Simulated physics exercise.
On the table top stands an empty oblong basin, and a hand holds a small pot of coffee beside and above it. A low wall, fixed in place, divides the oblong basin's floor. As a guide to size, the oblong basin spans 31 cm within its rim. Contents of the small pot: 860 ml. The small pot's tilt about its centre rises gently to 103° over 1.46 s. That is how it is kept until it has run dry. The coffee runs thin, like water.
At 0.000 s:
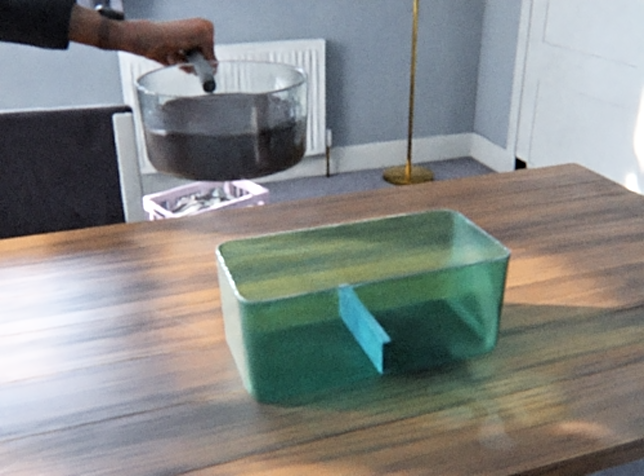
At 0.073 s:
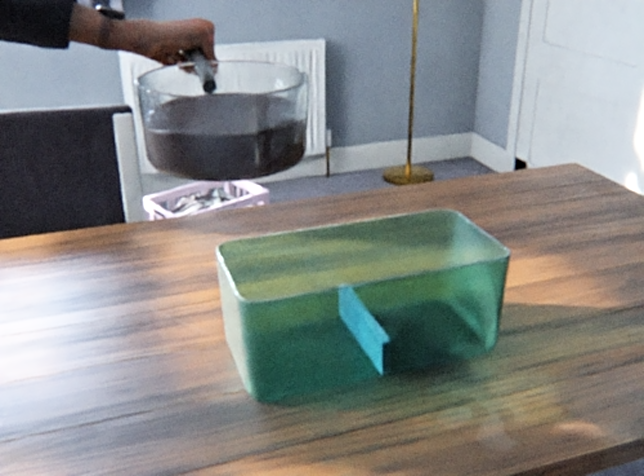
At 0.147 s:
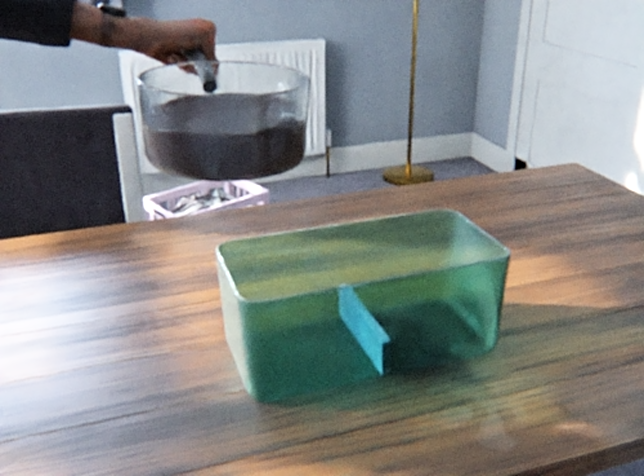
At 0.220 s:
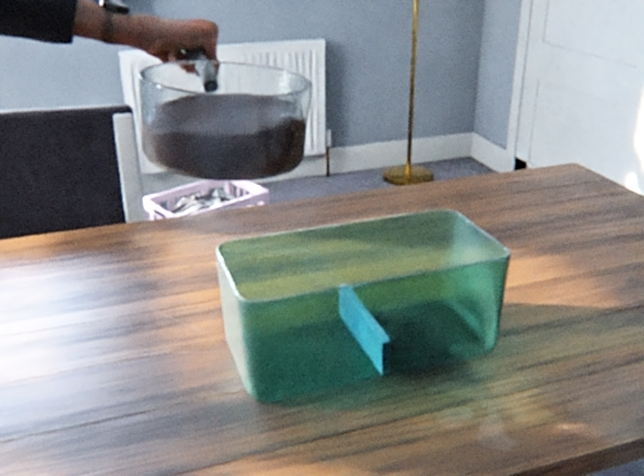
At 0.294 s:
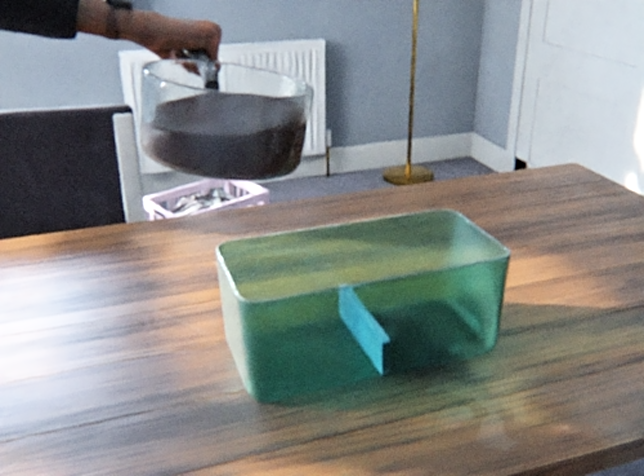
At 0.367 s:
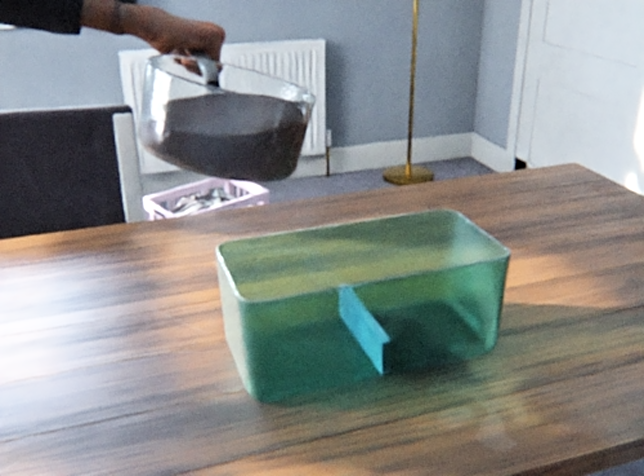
A hand held a clear glass pot of dark coffee above and behind an empty green basin with a low blue divider on a wooden table, then slowly tilted the pot toward the right.
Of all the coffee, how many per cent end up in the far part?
Roughly 48 per cent.
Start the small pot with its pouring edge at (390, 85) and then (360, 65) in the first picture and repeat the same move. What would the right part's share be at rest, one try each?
About 95 %, then about 90 %.
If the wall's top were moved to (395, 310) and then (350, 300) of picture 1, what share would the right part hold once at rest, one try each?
I'd put it at about 5 per cent for the first and about 65 per cent for the second.
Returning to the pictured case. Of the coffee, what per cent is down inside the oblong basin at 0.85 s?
Near 8 in a hundred.
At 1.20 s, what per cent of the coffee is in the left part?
Roughly 26 per cent.
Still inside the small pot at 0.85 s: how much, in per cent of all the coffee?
About 62 per cent.
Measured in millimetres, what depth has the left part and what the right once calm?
Final levels - left approx 20 mm, right approx 20 mm.
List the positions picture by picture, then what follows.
It leans 0°; its right rim is at (303, 73); the coffee meets the walls at (144, 118) and (299, 103); the oblong basin's rim runs from (227, 273) to (482, 232); the wall's top is at (363, 312), in the first frame.
It leans 1°; its right rim is at (303, 74); the coffee meets the walls at (144, 117) and (299, 104), in the second frame.
It leans 3°; its right rim is at (305, 76); the coffee meets the walls at (144, 117) and (299, 104), in the third frame.
It leans 6°; its right rim is at (306, 81); the coffee meets the walls at (144, 117) and (300, 105), in the fourth frame.
It leans 10°; its right rim is at (308, 87); the coffee meets the walls at (144, 117) and (301, 105), in the fifth frame.
It leans 15°; its right rim is at (310, 95); the coffee meets the walls at (142, 118) and (302, 104), in the sixth frame.
Then, 0.85 s in, the tilt is 64° and 63 per cent is still to pour, 4 is left of the wall and 5 right of it.
Then, 1.20 s in, the tilt is 95° and 14 per cent is still to pour, 26 is left of the wall and 47 right of it.
Then, 1.56 s in, the tilt is 103° and 1 per cent is still to pour, 48 is left of the wall and 48 right of it.
Then, 1.96 s in, the tilt is 103° and 0 per cent is still to pour, 51 is left of the wall and 49 right of it.
Finally, 51 per cent lies left of the wall, 48 right of it and 1 outside.
